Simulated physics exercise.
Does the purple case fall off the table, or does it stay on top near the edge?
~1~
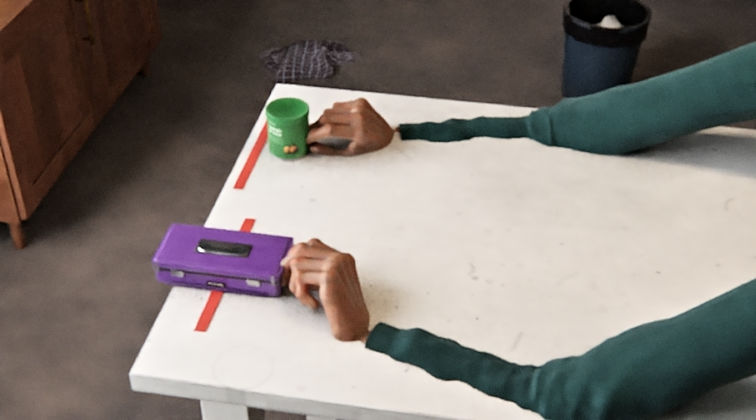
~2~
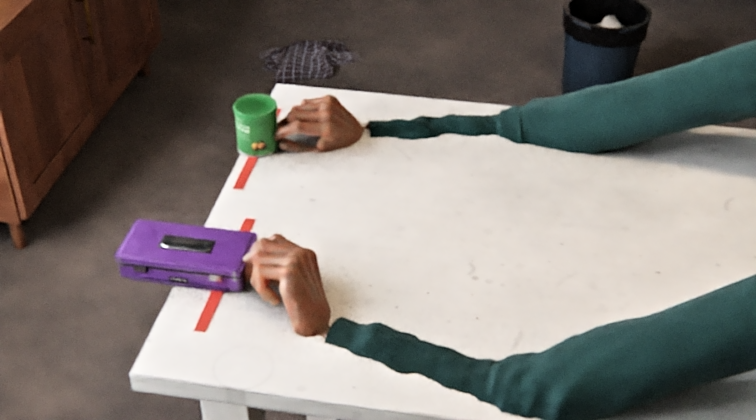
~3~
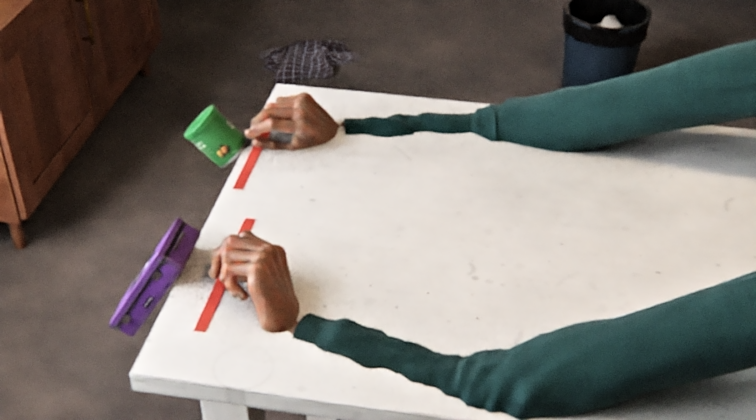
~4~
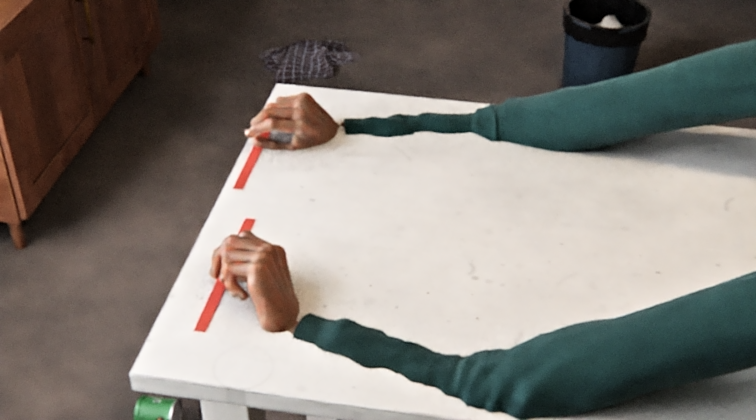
The purple case falls off the table. It is pushed past the edge, tips over and drops out of sight.
On a white table, two hands push a purple case and green pot off the edge.
